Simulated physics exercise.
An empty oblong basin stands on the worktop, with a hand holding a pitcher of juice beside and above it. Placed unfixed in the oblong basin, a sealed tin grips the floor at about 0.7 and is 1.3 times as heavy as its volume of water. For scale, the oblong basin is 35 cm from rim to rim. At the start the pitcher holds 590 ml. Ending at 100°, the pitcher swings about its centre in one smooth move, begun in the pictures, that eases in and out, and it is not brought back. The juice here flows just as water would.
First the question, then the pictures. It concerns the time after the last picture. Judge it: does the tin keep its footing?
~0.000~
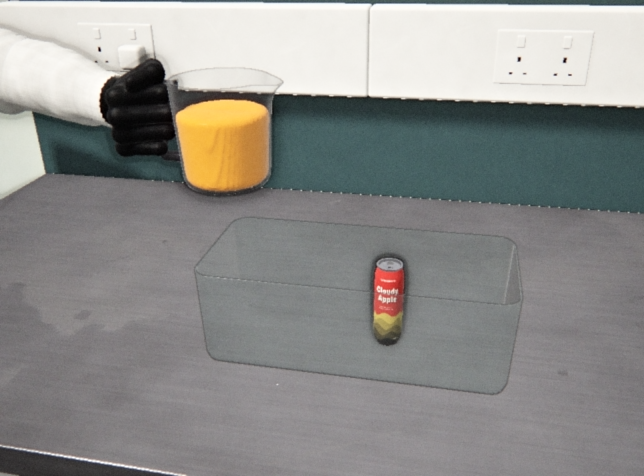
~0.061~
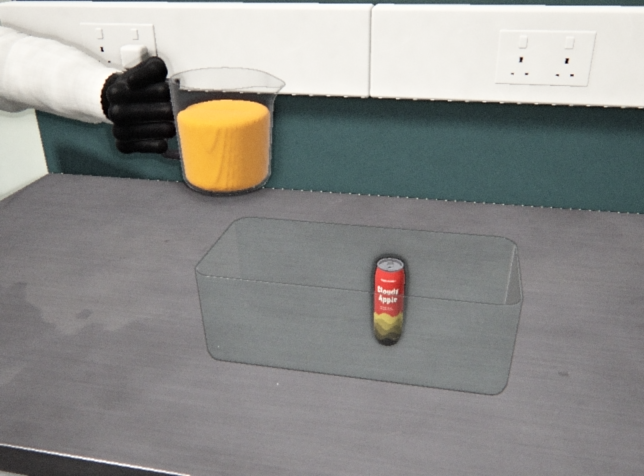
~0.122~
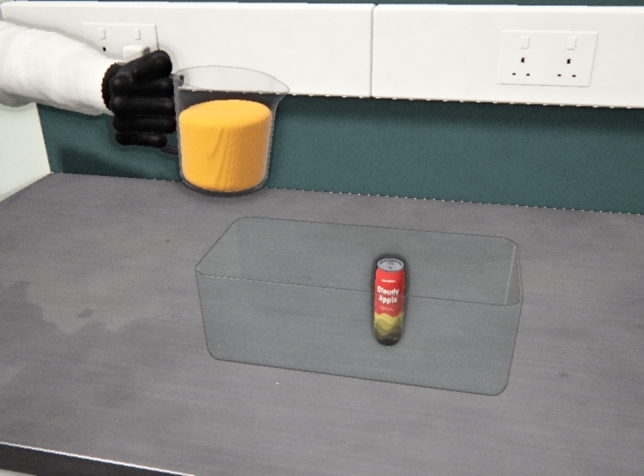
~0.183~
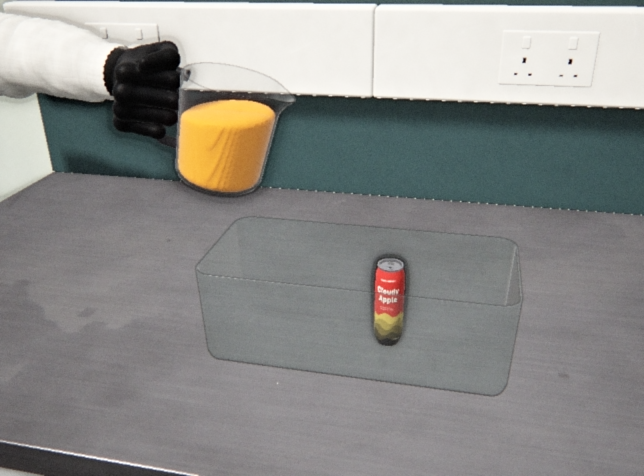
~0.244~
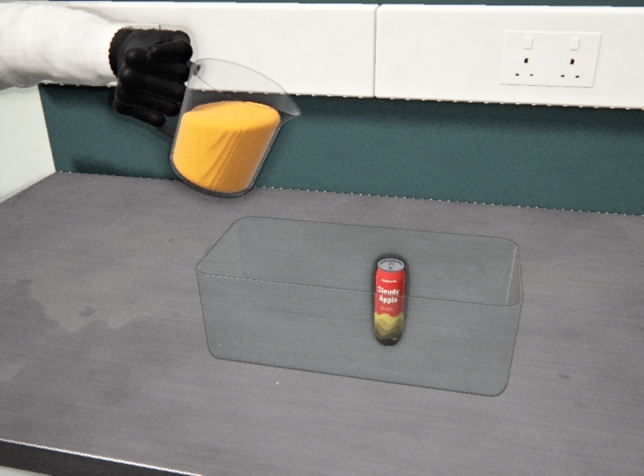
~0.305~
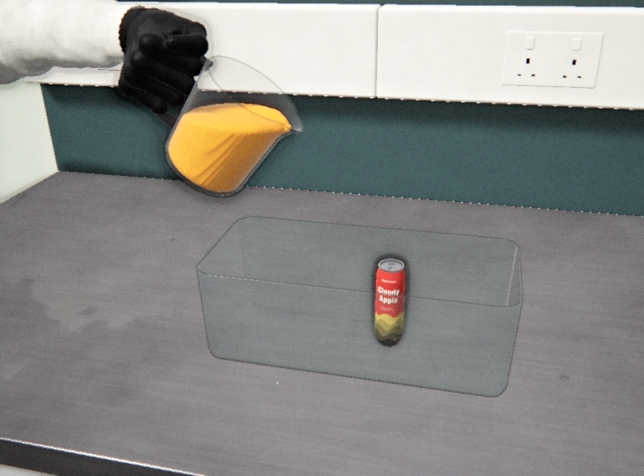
Yes, it keeps its footing.
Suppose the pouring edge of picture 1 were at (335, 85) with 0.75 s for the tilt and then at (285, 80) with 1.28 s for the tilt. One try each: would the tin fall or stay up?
Try 1: Tipped over; try 2: Still standing.
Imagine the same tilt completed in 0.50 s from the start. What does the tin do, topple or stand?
Then the tin does not tip.
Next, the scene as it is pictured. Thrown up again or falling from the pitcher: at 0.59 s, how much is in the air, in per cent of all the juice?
Roughly 26 percent.
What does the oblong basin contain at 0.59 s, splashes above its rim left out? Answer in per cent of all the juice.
I reckon close to 10 percent of it.
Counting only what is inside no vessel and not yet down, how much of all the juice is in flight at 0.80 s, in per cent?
Roughly 16 %.
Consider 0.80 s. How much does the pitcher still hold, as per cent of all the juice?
18 %.
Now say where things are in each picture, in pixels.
In the first frame, it leans 0°; its right rim is at (283, 82); the juice meets the walls at (181, 108) and (267, 112); the oblong basin's rim runs from (215, 244) to (518, 270); the tin's top is at (390, 268).
In the second frame, it leans 2°; its right rim is at (285, 84); the juice meets the walls at (183, 109) and (269, 113).
In the third frame, it leans 6°; its right rim is at (289, 90); the juice meets the walls at (185, 108) and (271, 113).
In the fourth frame, it leans 14°; its right rim is at (295, 100); the juice meets the walls at (187, 109) and (275, 114).
In the fifth frame, it leans 24°; its right rim is at (300, 114); the juice meets the walls at (187, 115) and (281, 117).
In the sixth frame, it leans 36°; its right rim is at (304, 130); the juice meets the walls at (184, 117) and (291, 122).
By 0.59 s the tilt is 89° and 64 per cent is still to pour; the tin stands where it began.
By 0.80 s the tilt is 100° and 18 per cent is still to pour; the tin stands where it began.
By 1.01 s the tilt is 100° and 3 per cent is still to pour; the tin stands where it began.
By 1.25 s the tilt is 100° and 0 per cent is still to pour; the tin stands where it began.
At rest the tin stands where it began.
